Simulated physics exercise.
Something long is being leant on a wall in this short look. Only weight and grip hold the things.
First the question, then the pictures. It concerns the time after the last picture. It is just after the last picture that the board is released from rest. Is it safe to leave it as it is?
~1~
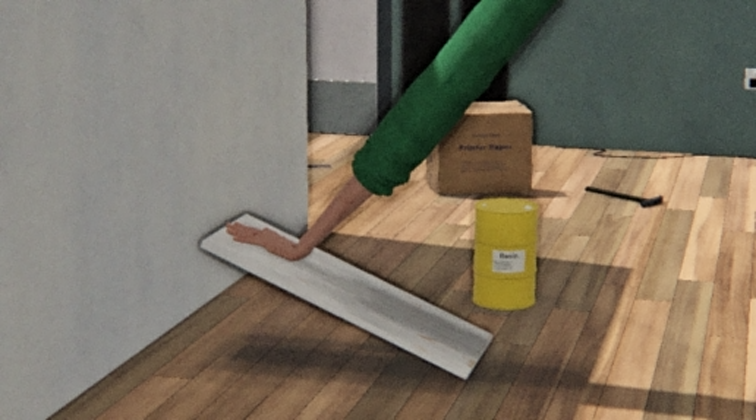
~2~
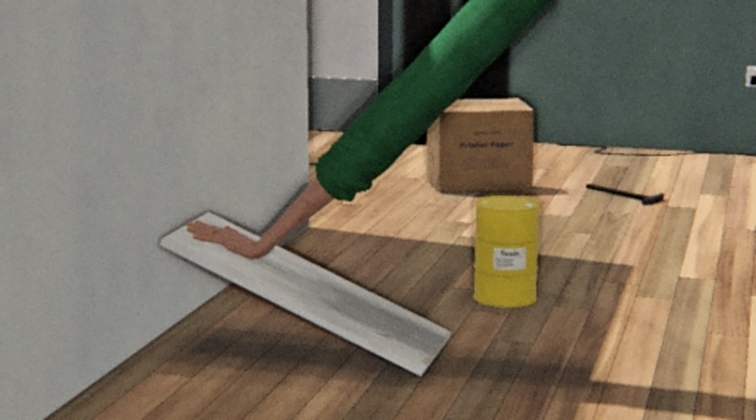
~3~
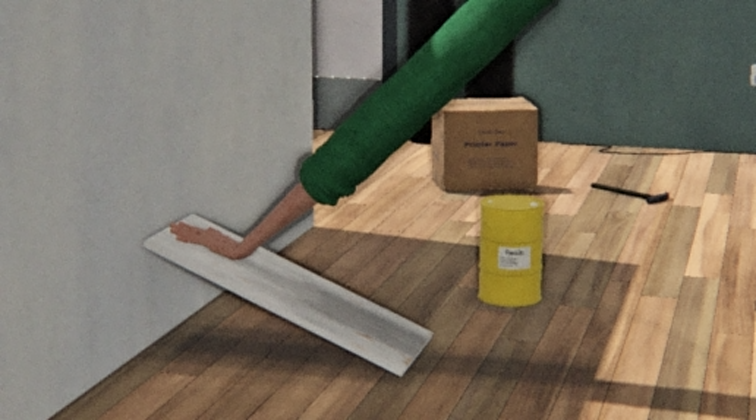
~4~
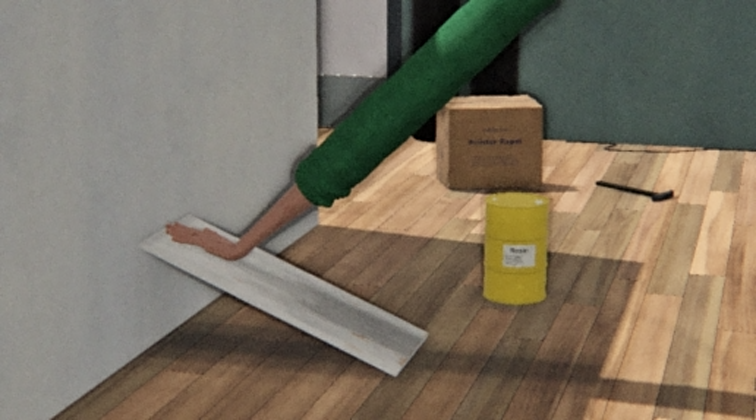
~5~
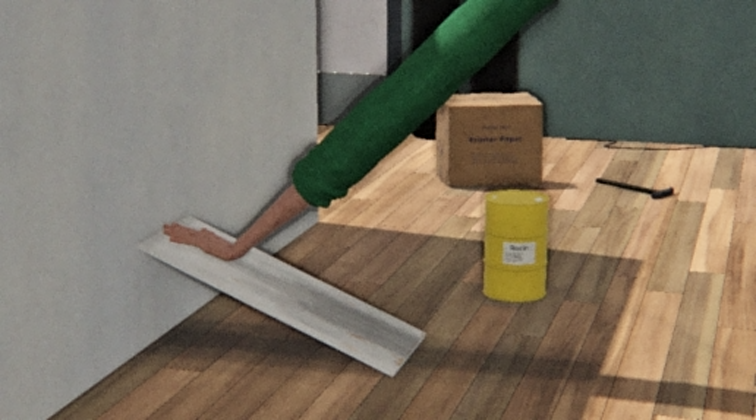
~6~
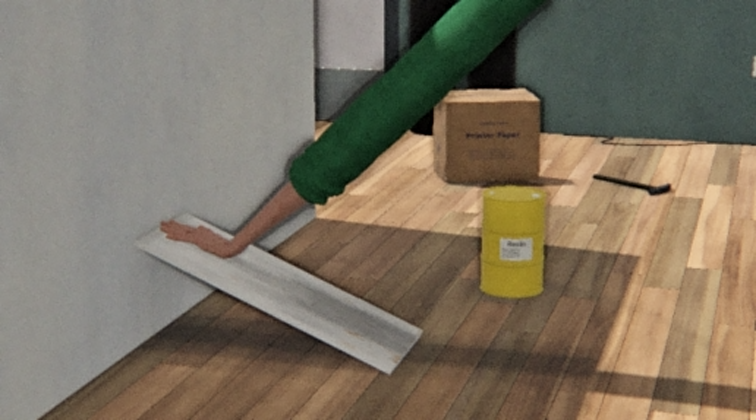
Most likely it ends up lower.
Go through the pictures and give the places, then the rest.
Not yet at the wall; white board (350, 292); yellow canister (505, 253), in the first picture.
Not yet at the wall; white board (309, 289); yellow canister (506, 251), in the second picture.
Not yet at the wall; white board (291, 290); yellow canister (511, 250), in the third picture.
Not yet at the wall; white board (286, 291); yellow canister (516, 248), in the fourth picture.
Propped up under the hand; white board (284, 291); yellow canister (516, 245), in the fifth picture.
Propped up under the hand; white board (281, 288); yellow canister (513, 241), in the sixth picture.
Then, 0.30 s later than the last frame, white board sunk by 17° near (290, 327).
Then, 0.40 s later than the last frame, white board sunk by 23° near (291, 336).
When it is over, moved from the start, white board; yellow canister as before. End places, in pixels of the last picture, white board near (291, 340). The board gives way.
